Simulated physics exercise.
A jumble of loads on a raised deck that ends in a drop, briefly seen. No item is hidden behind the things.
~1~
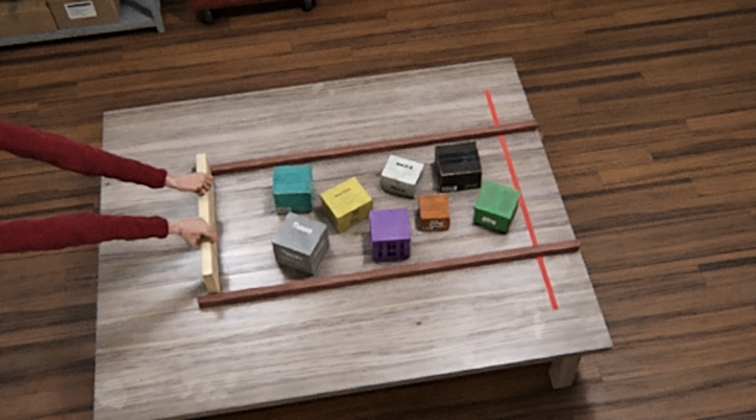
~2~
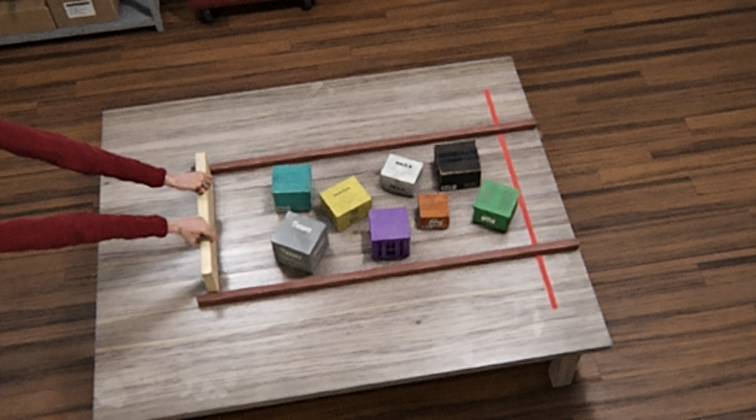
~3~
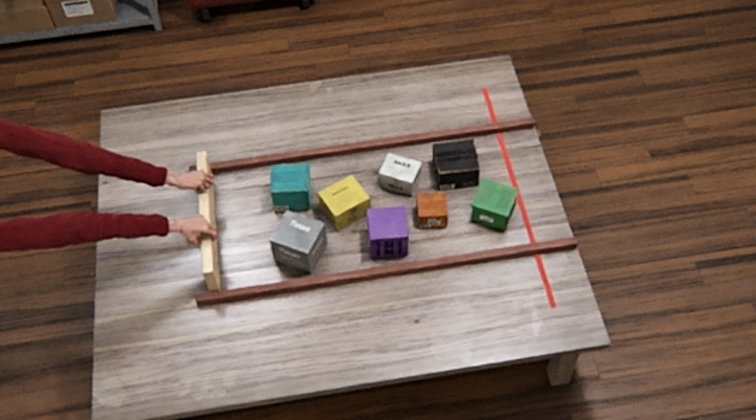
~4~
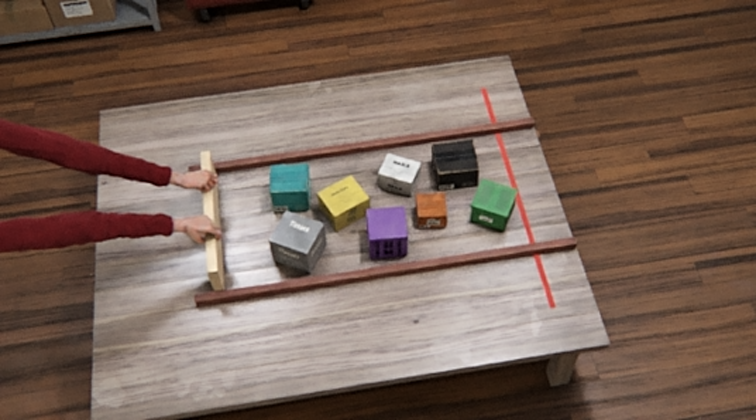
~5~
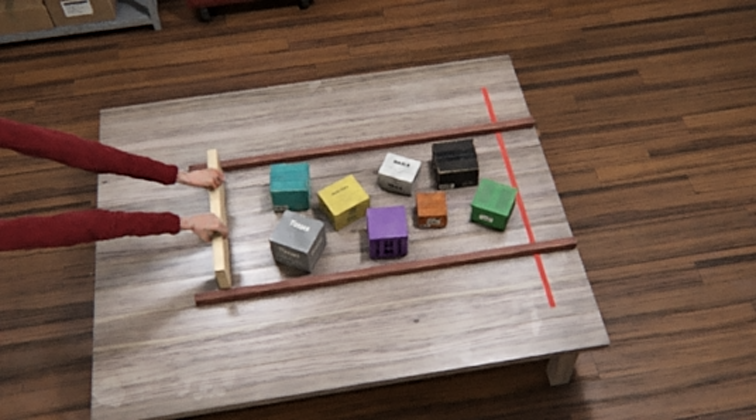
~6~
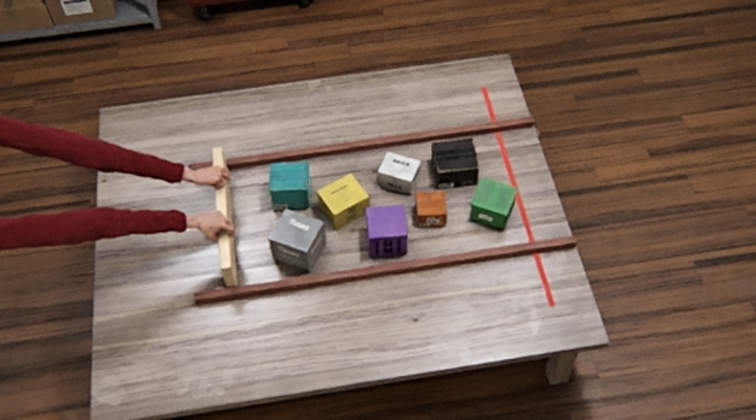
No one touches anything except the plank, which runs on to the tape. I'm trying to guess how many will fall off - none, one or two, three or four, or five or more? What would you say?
I'd say five or more.
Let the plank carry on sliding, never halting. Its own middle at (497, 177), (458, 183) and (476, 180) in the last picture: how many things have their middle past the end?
Middles past end - pos 1: 5, pos 2: 1, pos 3: 2.
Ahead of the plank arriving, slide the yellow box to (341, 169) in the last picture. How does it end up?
Result: The yellow box ends up off.
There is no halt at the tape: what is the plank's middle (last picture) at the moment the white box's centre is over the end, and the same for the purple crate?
I'd say about (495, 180) for the first one and about (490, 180) for the second.
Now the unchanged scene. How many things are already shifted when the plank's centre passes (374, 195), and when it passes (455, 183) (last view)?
The number moved is 7 and then 8.
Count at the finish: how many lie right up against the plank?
Total: 2.
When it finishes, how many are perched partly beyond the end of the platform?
Number: 1.
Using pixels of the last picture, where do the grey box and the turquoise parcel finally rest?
The grey box at (552, 201), the turquoise parcel at (525, 147).
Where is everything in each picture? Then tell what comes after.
The first picture shows green tote (497, 207); black parcel (458, 167); orange parcel (434, 213); plank (208, 223); tape (518, 190).
The second picture shows black parcel (457, 166); white box (402, 176).
The third picture shows orange parcel (432, 210); grey box (299, 242).
The fourth picture shows green tote (494, 205); purple crate (387, 233).
The fifth picture shows black parcel (455, 164); plank (219, 219).
The sixth picture shows green tote (493, 204); black parcel (455, 164); orange parcel (431, 209); plank (225, 217); tape (515, 186).
Early on, none off yet; green tote at rest near (493, 204); black parcel at rest near (455, 164); orange parcel at rest near (431, 209).
A while later, none off yet; green tote travelled about its own width near (528, 203); black parcel travelled about its own width near (507, 160); orange parcel travelled well along near (495, 196).
Finally, the number that fall off is five or more; lost, yellow box, purple crate, white box, orange parcel, black parcel and green tote.
